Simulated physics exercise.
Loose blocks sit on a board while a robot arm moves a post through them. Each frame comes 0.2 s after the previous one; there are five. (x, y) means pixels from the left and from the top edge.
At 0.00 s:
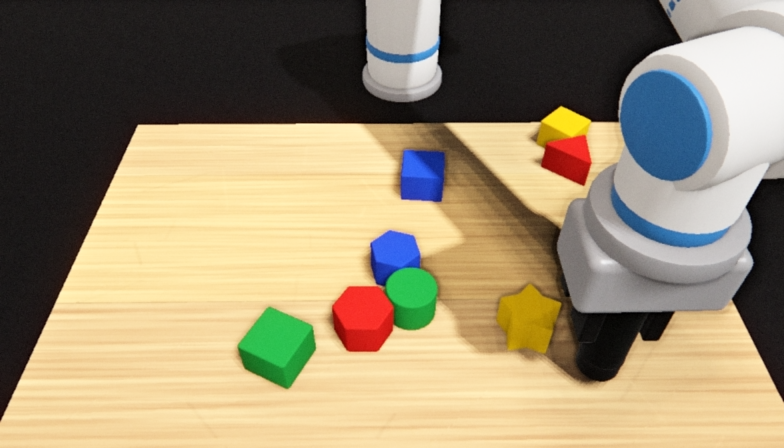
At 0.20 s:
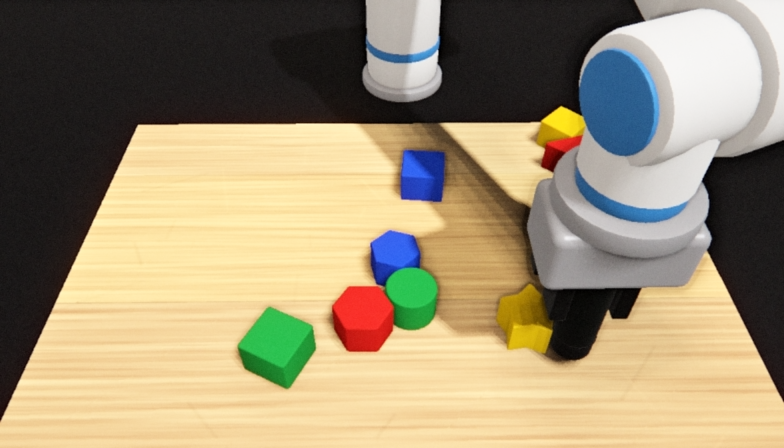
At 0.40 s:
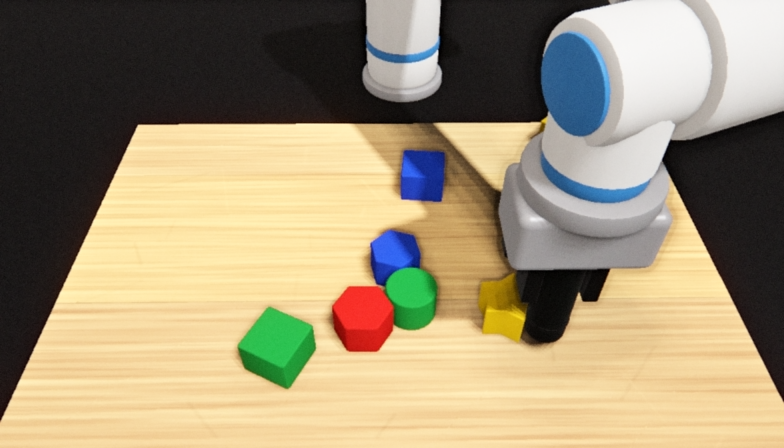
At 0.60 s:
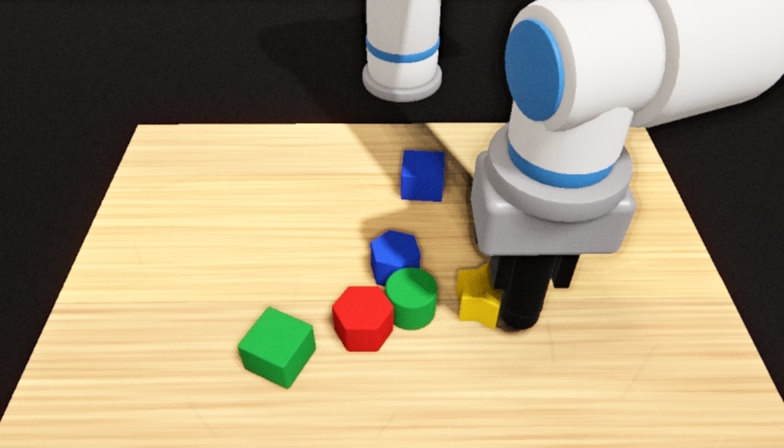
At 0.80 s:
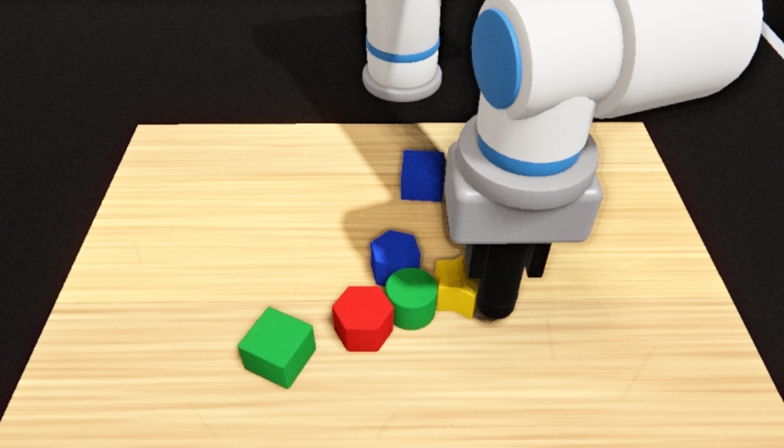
On a light wooden board scattered with colourful blocks, a robot arm moved left and slightly away, its black post pushing the yellow star along until it was right beside the green disc.
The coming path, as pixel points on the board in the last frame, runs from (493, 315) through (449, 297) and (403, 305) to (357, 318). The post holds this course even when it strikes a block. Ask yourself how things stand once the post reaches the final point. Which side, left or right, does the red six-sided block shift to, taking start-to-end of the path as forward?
My prediction: Leftwards.
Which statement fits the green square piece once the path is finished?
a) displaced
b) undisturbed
Letter a.
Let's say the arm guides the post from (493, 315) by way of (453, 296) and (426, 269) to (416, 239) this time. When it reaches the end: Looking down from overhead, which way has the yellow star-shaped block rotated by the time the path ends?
Answer: Against the clock.
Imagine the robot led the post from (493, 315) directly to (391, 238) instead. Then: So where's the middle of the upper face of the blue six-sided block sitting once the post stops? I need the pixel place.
It is at (320, 224).
What follows on the original path. One third of the way, post (449, 286); red six-sided block (348, 313); blue six-sided block (380, 240); green disc (387, 281); yellow star-shaped block (423, 250), turned 15° clockwise.
Two thirds of the way, post (402, 294); green square piece (266, 341), turned 20° clockwise; red six-sided block (330, 321), turned 40° anticlockwise; blue six-sided block (365, 230); green disc (357, 282); yellow star-shaped block (407, 248), turned 50° clockwise.
At the end, post (356, 307); green square piece (263, 345), turned 30° clockwise; red six-sided block (322, 328), turned 55° anticlockwise; blue six-sided block (365, 230); green disc (317, 276); yellow star-shaped block (407, 248), turned 50° clockwise.
